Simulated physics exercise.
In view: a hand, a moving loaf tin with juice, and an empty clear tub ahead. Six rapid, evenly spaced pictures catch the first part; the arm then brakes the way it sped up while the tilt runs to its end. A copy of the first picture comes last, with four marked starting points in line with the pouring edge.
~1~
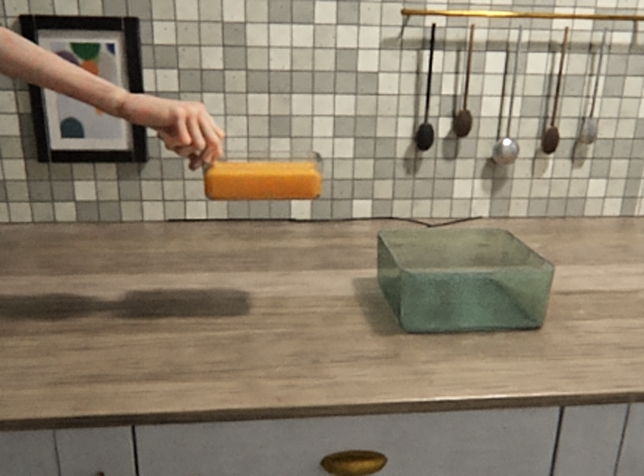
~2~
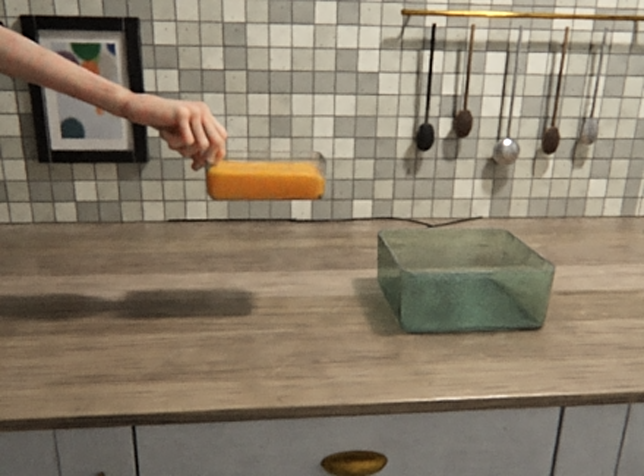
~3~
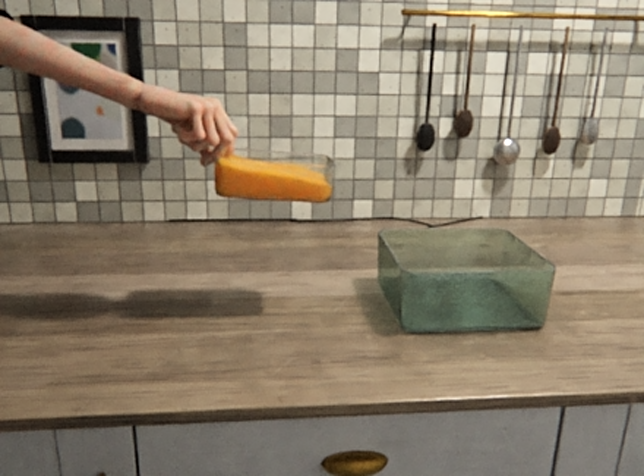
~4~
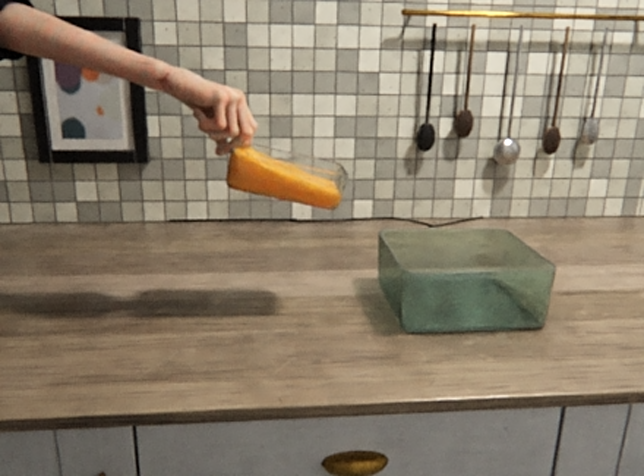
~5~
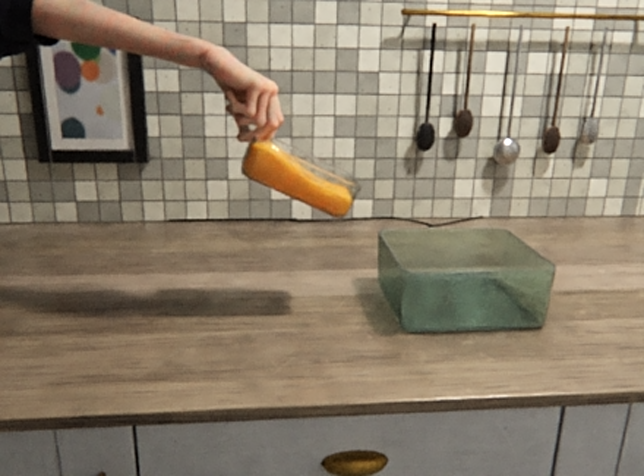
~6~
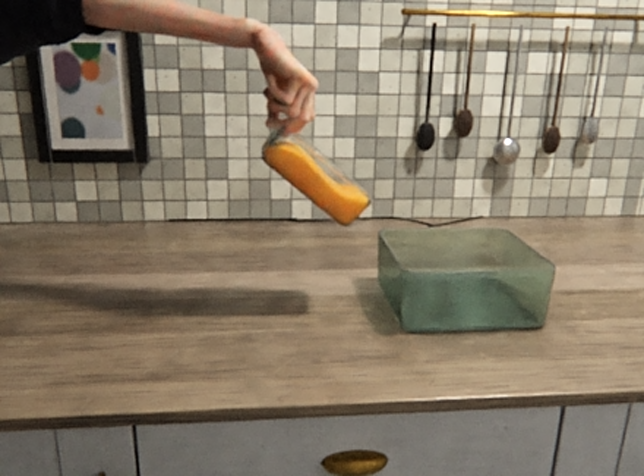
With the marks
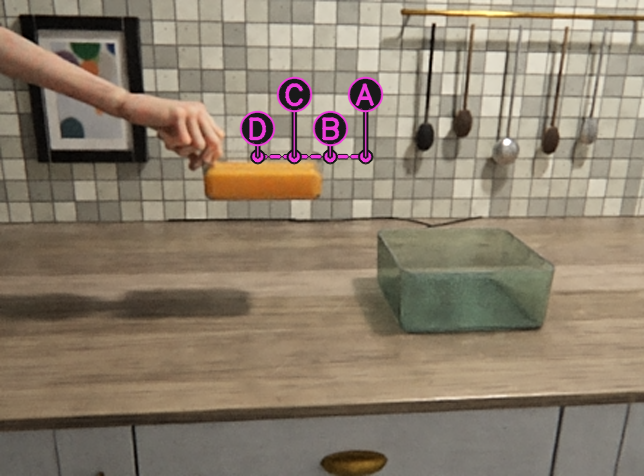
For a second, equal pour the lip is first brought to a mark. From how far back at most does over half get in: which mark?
Dot C just does it.
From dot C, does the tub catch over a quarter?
Yes, clearly.
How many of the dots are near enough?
Three.
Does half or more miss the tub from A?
No, that is safe.
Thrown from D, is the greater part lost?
Yes.
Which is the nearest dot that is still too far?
D.
On the marked copy, A at (365, 156); B at (330, 156); C at (294, 156); D at (257, 156).
With A, about 96 % lands in the tub, 3 % falls short.
With B, about 74 % lands in the tub, 12 % falls short and 13 % goes beside or beyond.
With C, about 69 % lands in the tub, 23 % falls short and 9 % goes beside or beyond.
With D, about 21 % lands in the tub, 73 % falls short and 6 % goes beside or beyond.
